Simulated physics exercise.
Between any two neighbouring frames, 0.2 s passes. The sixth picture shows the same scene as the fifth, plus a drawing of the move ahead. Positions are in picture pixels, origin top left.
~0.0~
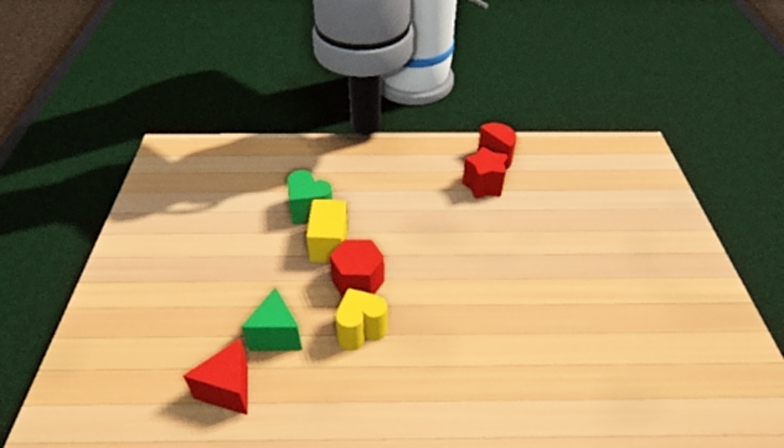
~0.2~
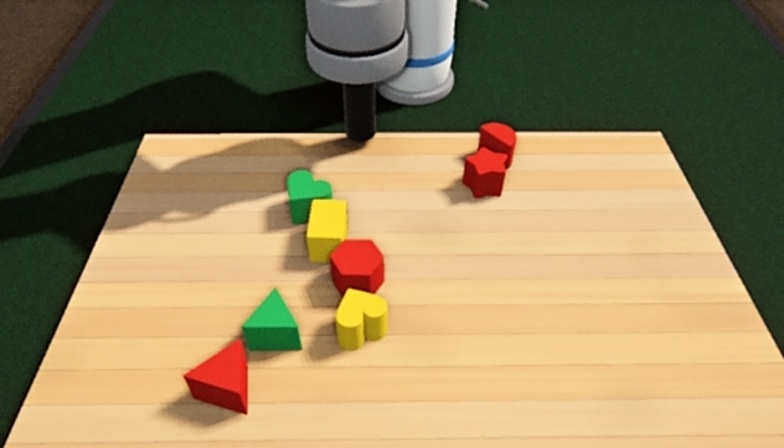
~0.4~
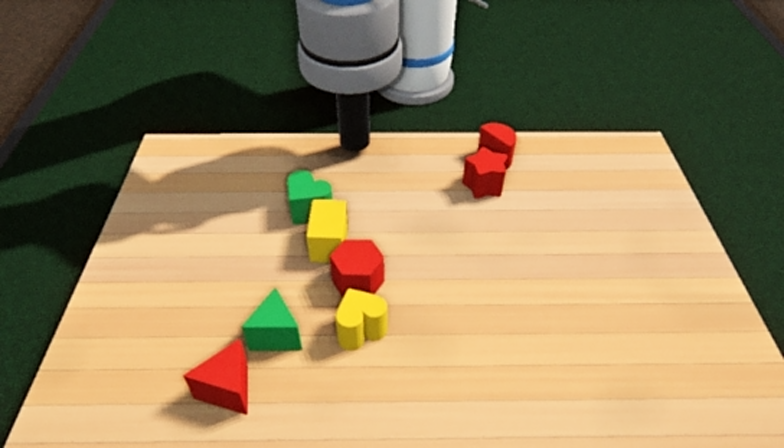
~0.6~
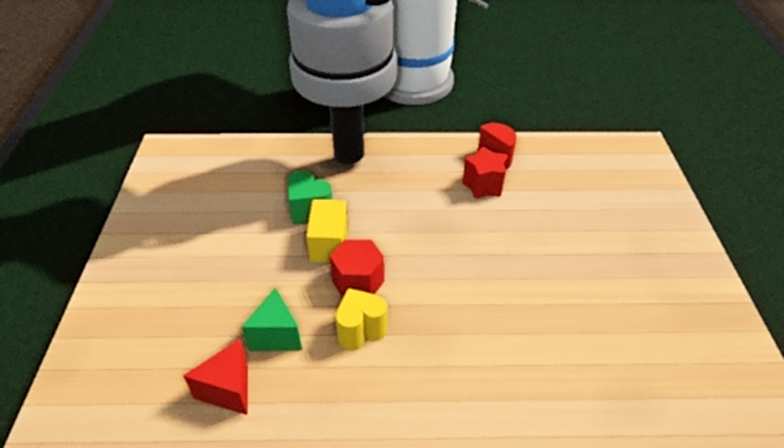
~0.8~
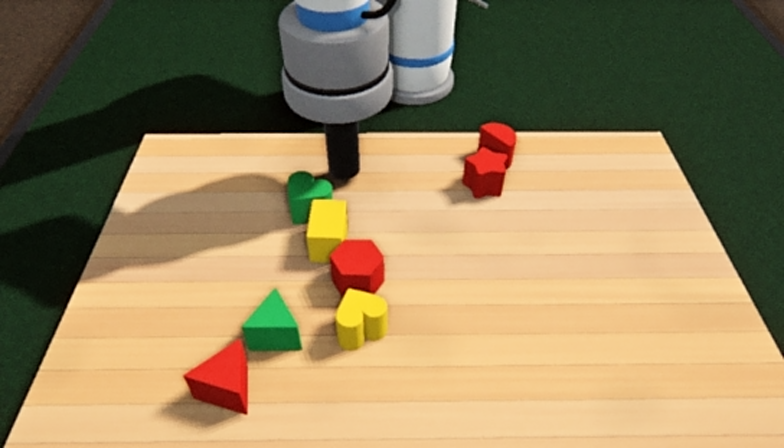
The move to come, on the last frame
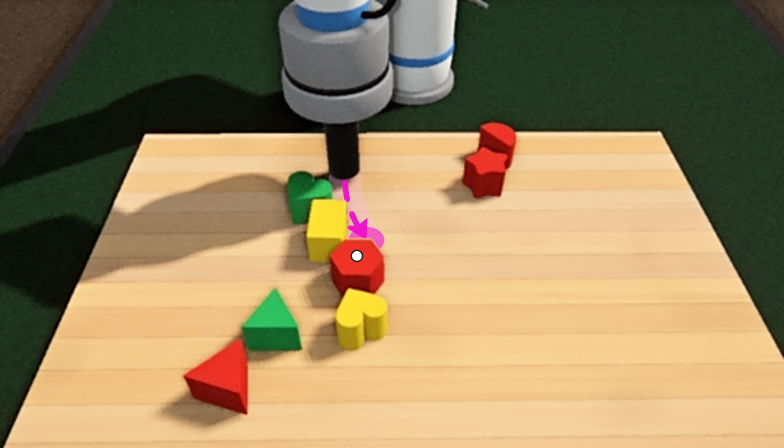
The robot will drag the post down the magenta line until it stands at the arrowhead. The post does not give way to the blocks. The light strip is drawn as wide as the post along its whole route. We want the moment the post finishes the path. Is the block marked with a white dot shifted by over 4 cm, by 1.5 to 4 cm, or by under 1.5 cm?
Less than 1.5 cm.
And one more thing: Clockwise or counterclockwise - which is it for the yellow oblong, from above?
It goes clockwise.
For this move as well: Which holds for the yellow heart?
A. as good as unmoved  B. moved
The one that fits is A, as good as unmoved.
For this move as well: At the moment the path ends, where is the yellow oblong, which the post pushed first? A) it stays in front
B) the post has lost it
B: The post has lost it.
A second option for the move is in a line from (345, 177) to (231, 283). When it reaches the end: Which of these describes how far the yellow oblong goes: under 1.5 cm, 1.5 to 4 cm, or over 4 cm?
That block covers between 1.5 and 4 cm.
The line goes from (345, 177) by way of (347, 198) and (354, 219) to (366, 240); the dot is on the red hexagon.
On the path given first. One third of the way, post (346, 191); nothing pushed yet.
Two thirds of the way, post (354, 211); yellow oblong (325, 222).
At the end, post (366, 232); yellow oblong (325, 232), turned 50° clockwise; red hexagon unmoved; yellow heart unmoved.
